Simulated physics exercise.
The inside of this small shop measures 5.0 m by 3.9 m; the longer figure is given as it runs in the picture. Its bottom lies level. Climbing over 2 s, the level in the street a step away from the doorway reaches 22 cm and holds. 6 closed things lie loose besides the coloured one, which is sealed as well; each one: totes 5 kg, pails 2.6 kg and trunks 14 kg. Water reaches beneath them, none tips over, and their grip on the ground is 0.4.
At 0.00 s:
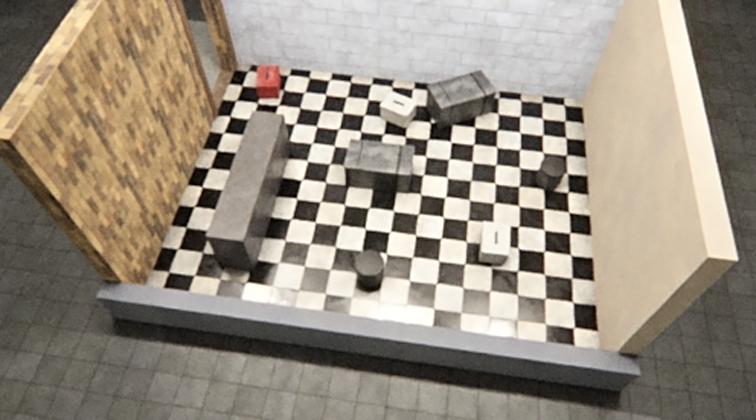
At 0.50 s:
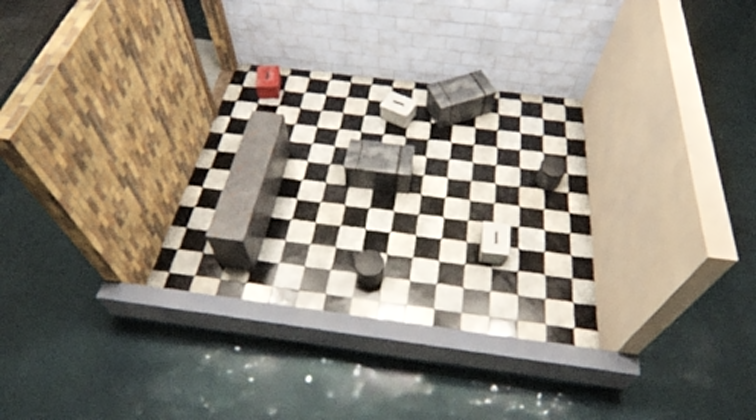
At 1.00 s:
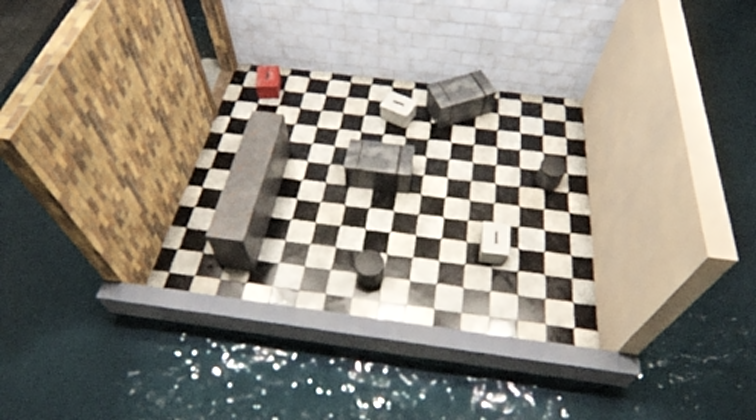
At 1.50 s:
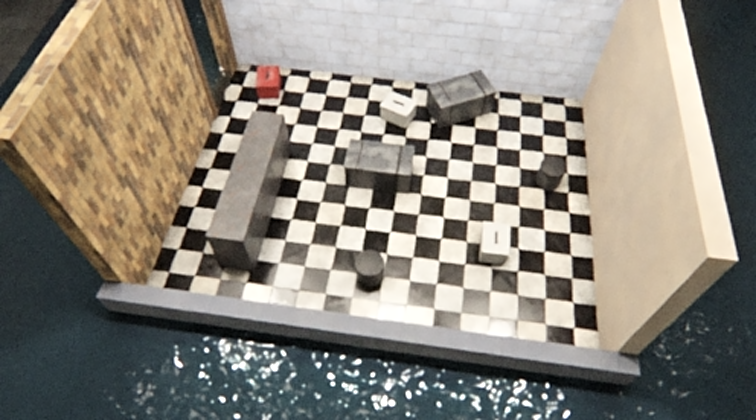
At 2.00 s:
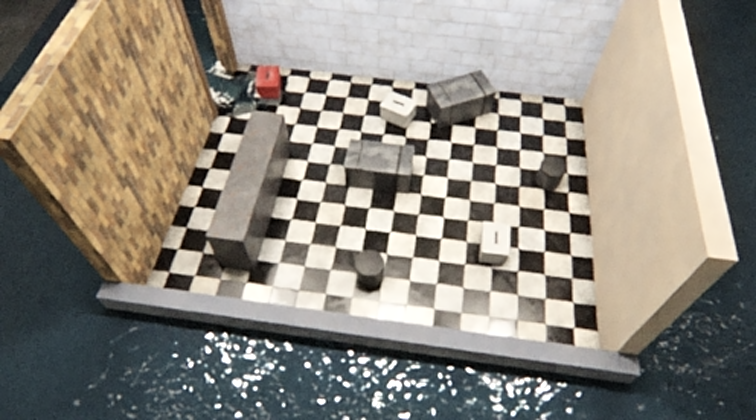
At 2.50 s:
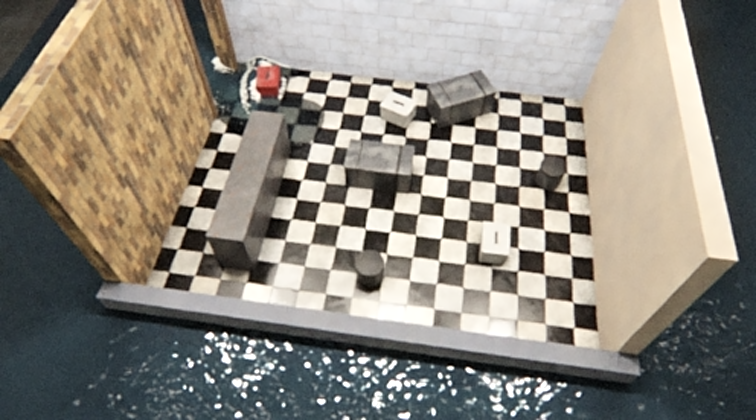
Dark, glinting water surrounds a small shop with a black-and-white checkered floor, seen from a fixed, high angle above its open front. A long grey block stands at left, a small red box sits at back left, and dark trunks, white boxes and dark pails are scattered across the tiles. Water first covers the paving outside, then enters through the back-left gap and spreads around the red box, while every object stays still.
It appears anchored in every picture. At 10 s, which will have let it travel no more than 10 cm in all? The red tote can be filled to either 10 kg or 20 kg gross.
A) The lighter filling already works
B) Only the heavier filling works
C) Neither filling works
Answer: C.
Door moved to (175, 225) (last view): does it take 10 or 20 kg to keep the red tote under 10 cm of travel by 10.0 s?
If so, both fall short.
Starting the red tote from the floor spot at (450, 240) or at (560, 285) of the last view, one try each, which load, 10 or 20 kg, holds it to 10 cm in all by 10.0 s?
At the first spot the lesser mass is plenty, at the second the heavier mass is required.
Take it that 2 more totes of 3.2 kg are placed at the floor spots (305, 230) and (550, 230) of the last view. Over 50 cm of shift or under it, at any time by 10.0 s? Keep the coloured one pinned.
Order as asked: Stays within / goes beyond.
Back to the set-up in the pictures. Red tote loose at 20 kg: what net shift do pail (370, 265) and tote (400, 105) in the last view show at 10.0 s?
They sit 120 cm and 60 cm away, in the order given.
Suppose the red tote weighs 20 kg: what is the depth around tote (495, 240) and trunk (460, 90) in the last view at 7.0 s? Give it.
Depth approx. 3 cm / 4 cm.
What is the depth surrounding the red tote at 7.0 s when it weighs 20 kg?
Something like 7 centimetres.
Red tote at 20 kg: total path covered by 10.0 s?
Total distance: Near 200 cm.
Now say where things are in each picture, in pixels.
The red tote at (267, 76), on the bottom; water covers 0.0 m2; 0 of 7 have shifted, in the first frame.
The red tote at (267, 76), on the bottom; water covers 0.0 m2; 0 of 7 have shifted, in the second frame.
The red tote at (267, 76), on the bottom; 0.0 m2 under water; 0 of 7 have shifted, in the third frame.
The red tote at (267, 76) rests on the ground; 0.0 m2 under water; 0 of 7 have shifted, in the fourth frame.
The red tote at (267, 76), on the bottom; water covers 0.4 m2; 0 of 7 have shifted, in the fifth frame.
The red tote at (267, 76) rests on the ground; water covers 1.4 m2; 0 of 7 have shifted, in the sixth frame.
After 3.5 s the red tote would be 155 cm from its start with 10 kg and 87 cm from its start with 20 kg; 7 cm of water round it then.
After 4.5 s the red tote would be 243 cm from its start with 10 kg and 137 cm from its start with 20 kg; 6 cm of water round it then.
After 7.0 s the red tote would be 353 cm from its start with 10 kg and 179 cm from its start with 20 kg; 7 cm of water round it then.
After 10.0 s the red tote would be 406 cm from its start with 10 kg and 208 cm from its start with 20 kg; 7 cm of water round it then.
